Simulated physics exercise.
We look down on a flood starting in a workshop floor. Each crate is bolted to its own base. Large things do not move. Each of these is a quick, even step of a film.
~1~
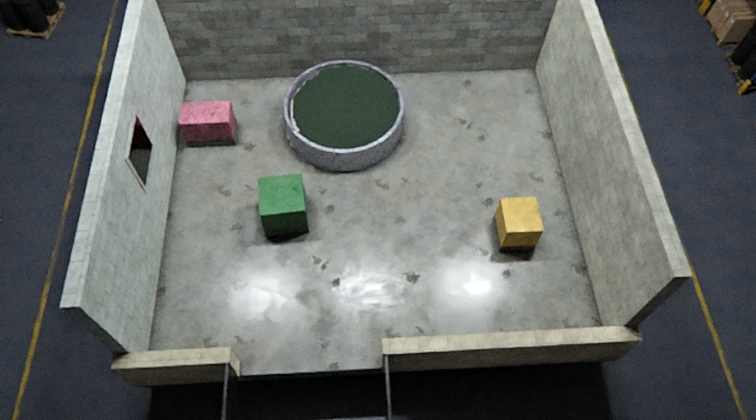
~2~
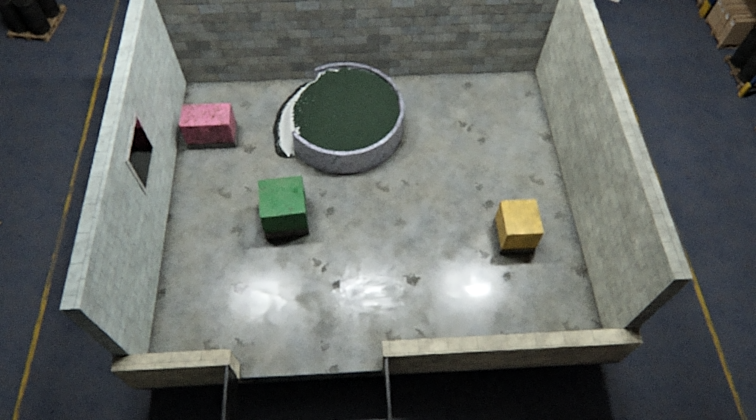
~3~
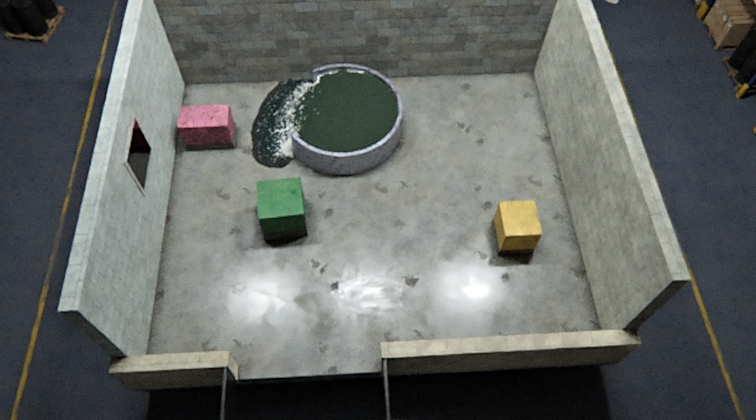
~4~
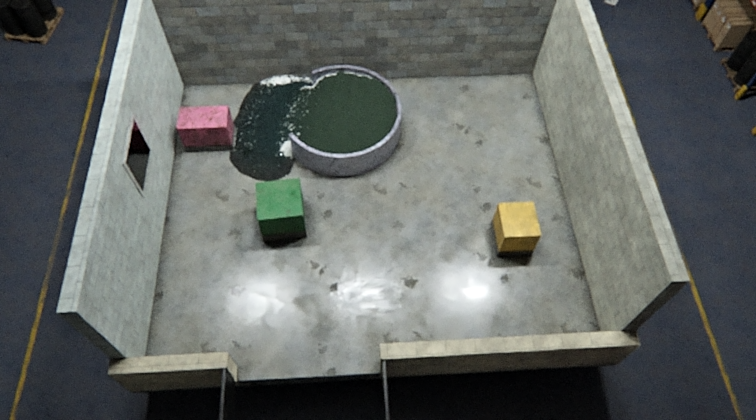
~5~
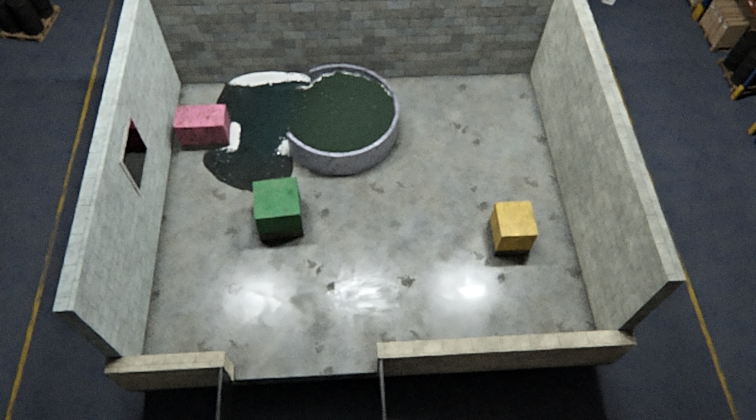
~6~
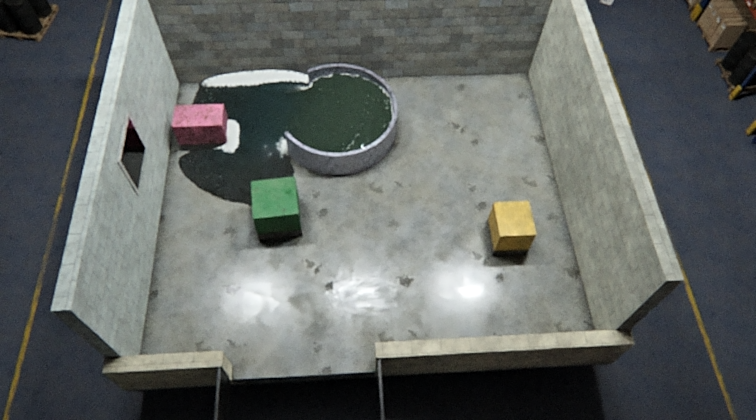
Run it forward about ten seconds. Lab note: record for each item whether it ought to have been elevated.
As I see it, the pink crate is exposed. The green crate is protected. The yellow crate is protected.
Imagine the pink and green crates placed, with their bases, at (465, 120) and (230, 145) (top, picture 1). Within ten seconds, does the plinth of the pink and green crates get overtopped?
My reading: The pink one stays untouched, the green one is flooded.
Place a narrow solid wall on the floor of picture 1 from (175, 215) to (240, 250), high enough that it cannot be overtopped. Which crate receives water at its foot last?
I'd pick the yellow-painted one.
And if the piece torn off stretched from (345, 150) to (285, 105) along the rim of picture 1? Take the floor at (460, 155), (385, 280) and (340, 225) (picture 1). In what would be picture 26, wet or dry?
Taken in turn, that's not reached, reached, and finally reached.
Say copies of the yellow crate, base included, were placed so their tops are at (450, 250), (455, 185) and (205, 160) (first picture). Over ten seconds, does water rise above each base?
In turn: Remains dry, is safe, takes water.
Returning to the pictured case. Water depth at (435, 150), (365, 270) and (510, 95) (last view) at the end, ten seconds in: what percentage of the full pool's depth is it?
Respectively 2, 4 and 4 per cent.
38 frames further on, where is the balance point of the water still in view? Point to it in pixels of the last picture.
My guess is about (282, 174).
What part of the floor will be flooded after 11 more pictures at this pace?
Around 25 in a hundred.
A moment on, water covers 15 % of the floor; the pink crate water round its plinth, the green crate water round its plinth, the yellow crate not reached.
Next, water covers 25 % of the floor; the pink crate water round its plinth, the green crate water round its plinth, the yellow crate not reached.
Then, water covers 35 % of the floor; the pink crate water round its plinth, the green crate water round its plinth, the yellow crate not reached.
Later, water covers 60 % of the floor; the pink crate water round its plinth, the green crate water round its plinth, the yellow crate not reached.
In the end, water covers 90 % of the floor; the pink crate was topped, the green crate stayed above the water, the yellow crate stayed above the water.
